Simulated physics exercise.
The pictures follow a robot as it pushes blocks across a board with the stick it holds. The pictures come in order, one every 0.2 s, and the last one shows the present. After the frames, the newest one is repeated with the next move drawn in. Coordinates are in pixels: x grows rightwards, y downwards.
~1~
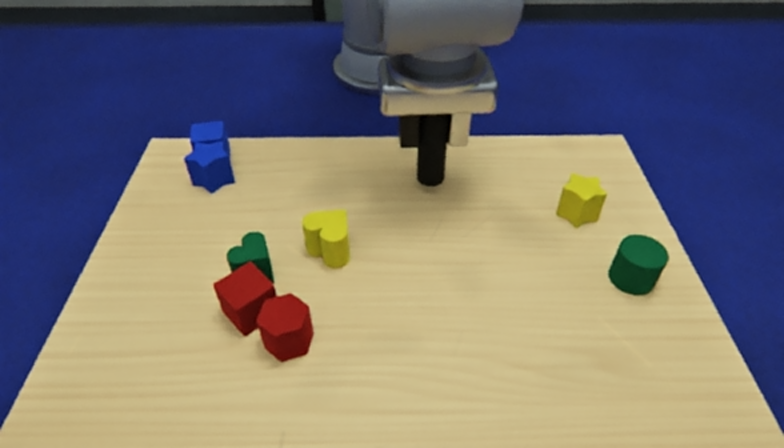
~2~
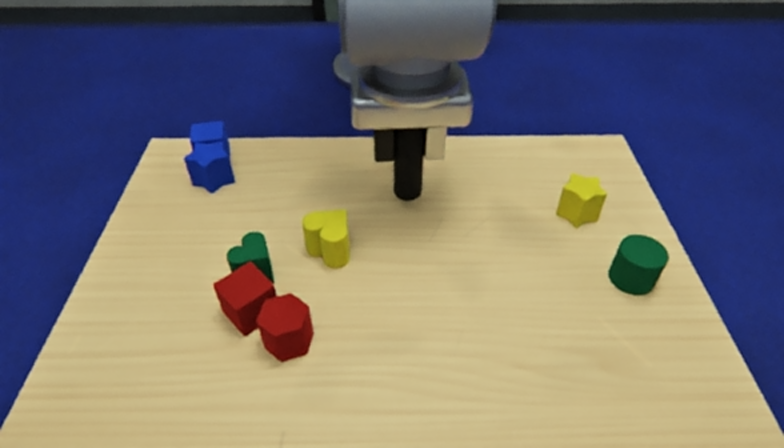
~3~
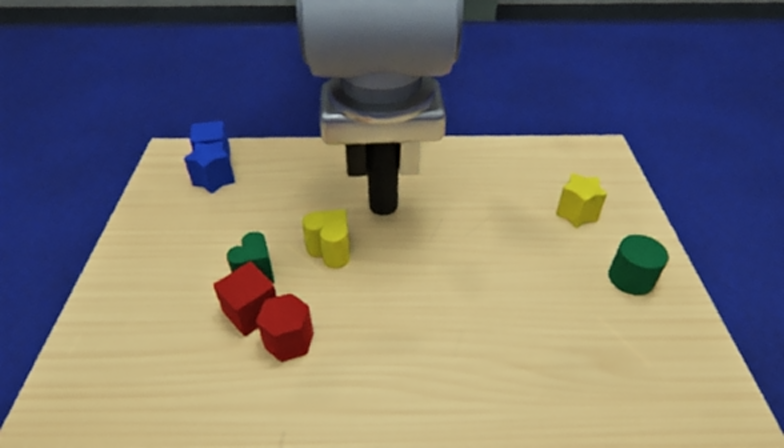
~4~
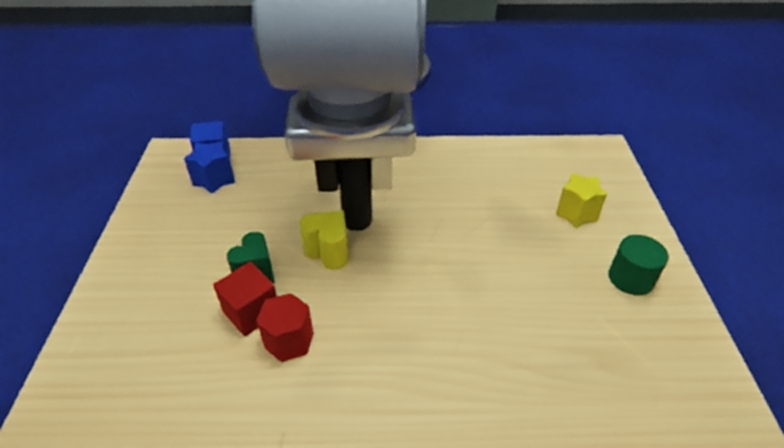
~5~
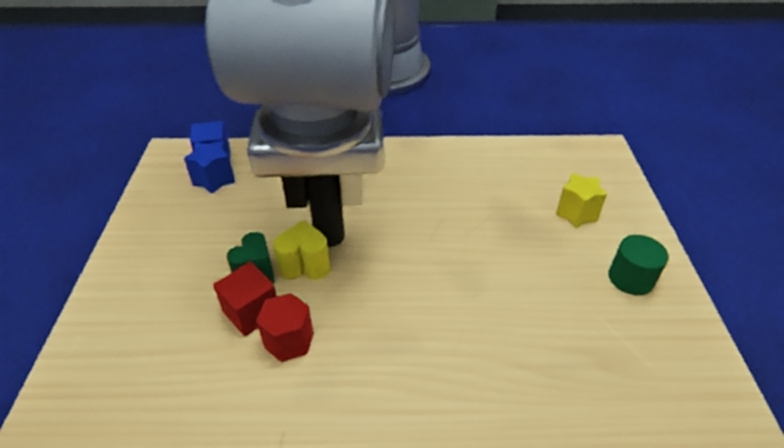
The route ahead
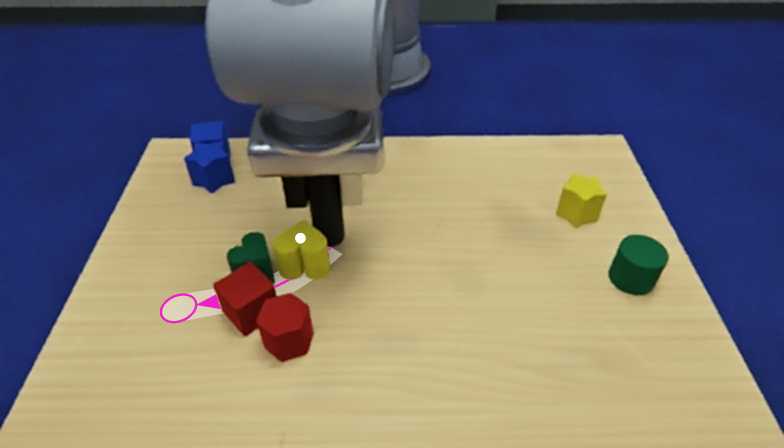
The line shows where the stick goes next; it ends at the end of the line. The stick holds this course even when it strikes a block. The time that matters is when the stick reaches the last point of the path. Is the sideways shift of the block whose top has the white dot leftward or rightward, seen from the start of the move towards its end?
It is displaced to the left.
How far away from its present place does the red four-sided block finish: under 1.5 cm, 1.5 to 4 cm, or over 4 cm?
It ends over 4 cm away.
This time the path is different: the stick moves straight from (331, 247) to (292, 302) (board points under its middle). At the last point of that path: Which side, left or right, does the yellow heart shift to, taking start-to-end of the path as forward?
Towards the right-hand side.
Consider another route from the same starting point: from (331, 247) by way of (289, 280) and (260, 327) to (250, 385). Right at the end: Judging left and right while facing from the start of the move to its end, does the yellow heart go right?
I expect so.
Drawn move, from (331, 247) via (292, 278) and (238, 297), ending at (179, 308); the dot is on the yellow heart.
What follows on the original path. One third of the way, stick at (289, 269); red four-sided block at (224, 299), turned 35° anticlockwise; green heart at (224, 248), turned 55° clockwise; yellow heart at (252, 268), turned 15° clockwise.
Two thirds of the way, stick at (234, 288); red four-sided block at (186, 332), turned 60° anticlockwise; green heart at (219, 247), turned 75° clockwise; yellow heart at (196, 294), turned 15° anticlockwise.
At the end, stick at (174, 299); red four-sided block at (181, 338), turned 75° anticlockwise; green heart at (215, 246), turned 90° clockwise; red hexagon still; yellow heart at (150, 313), turned 40° anticlockwise.
